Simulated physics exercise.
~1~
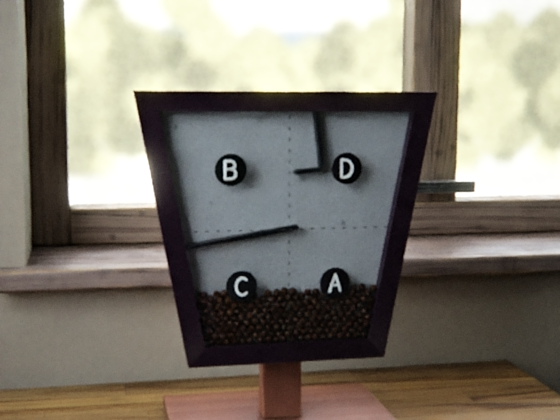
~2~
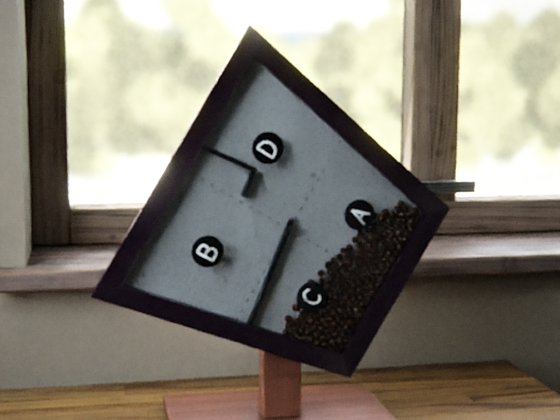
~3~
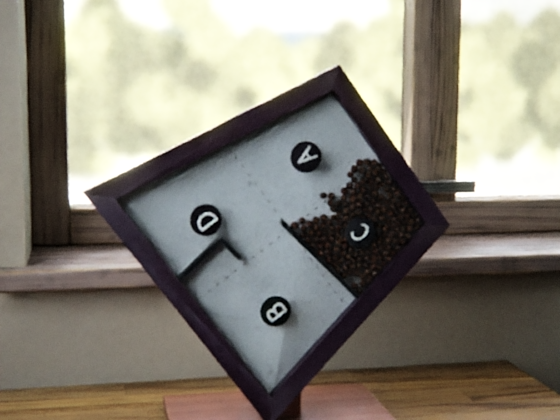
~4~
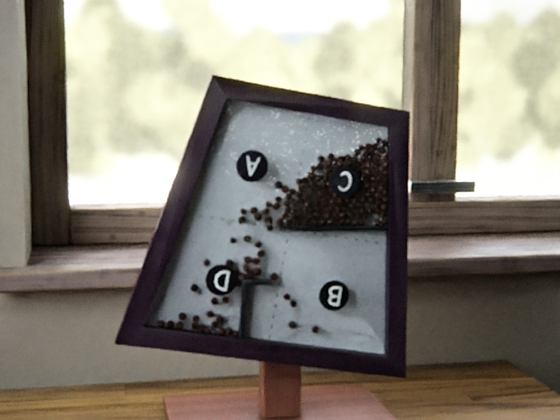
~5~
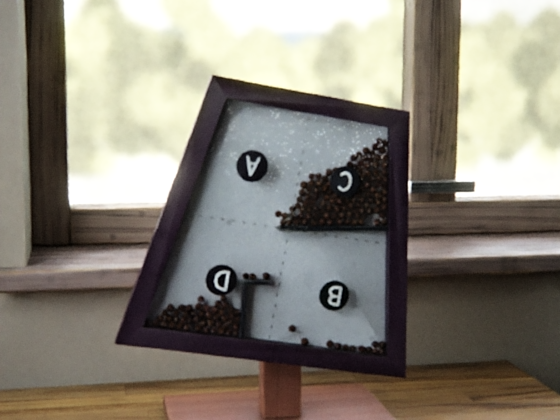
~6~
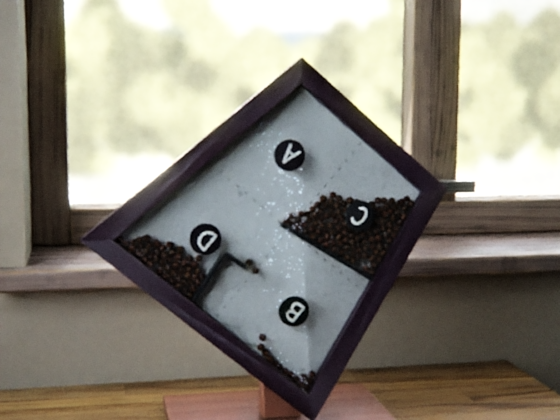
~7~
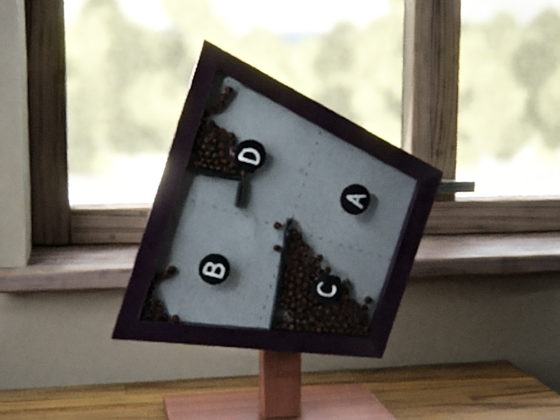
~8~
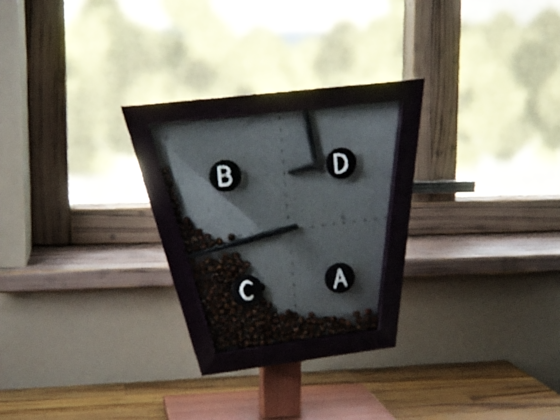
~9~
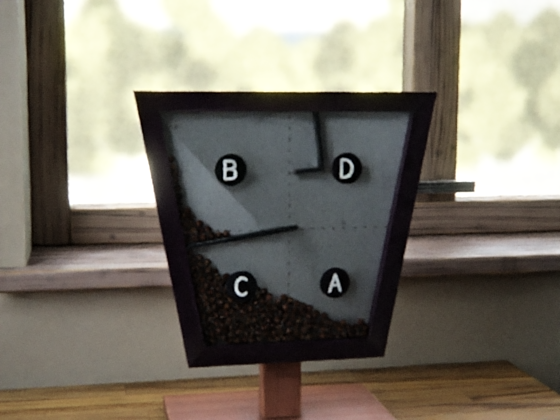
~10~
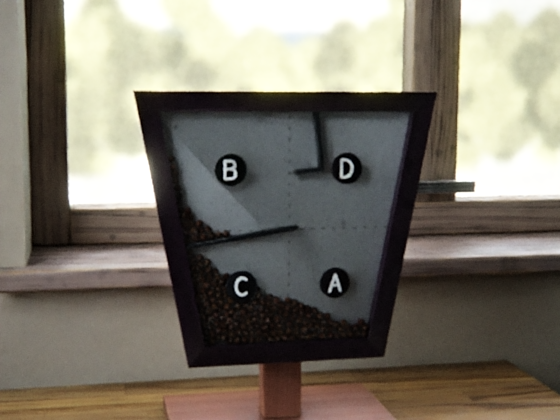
A shallow dark-framed box with a grey back, wider at the top, stands on a reddish wooden stand before a bright window, seen from the front. Four black discs lettered B, D, C and A mark its quarters, and small dark brown pellets lie along the bottom. The box turns anticlockwise until almost upside down, the pellets gathering on the ledge by C while some spill down past D and B. After a pause it swings back clockwise to level. The pellets settle still, heaped mostly around C, sloping down towards A, with a few beside B.
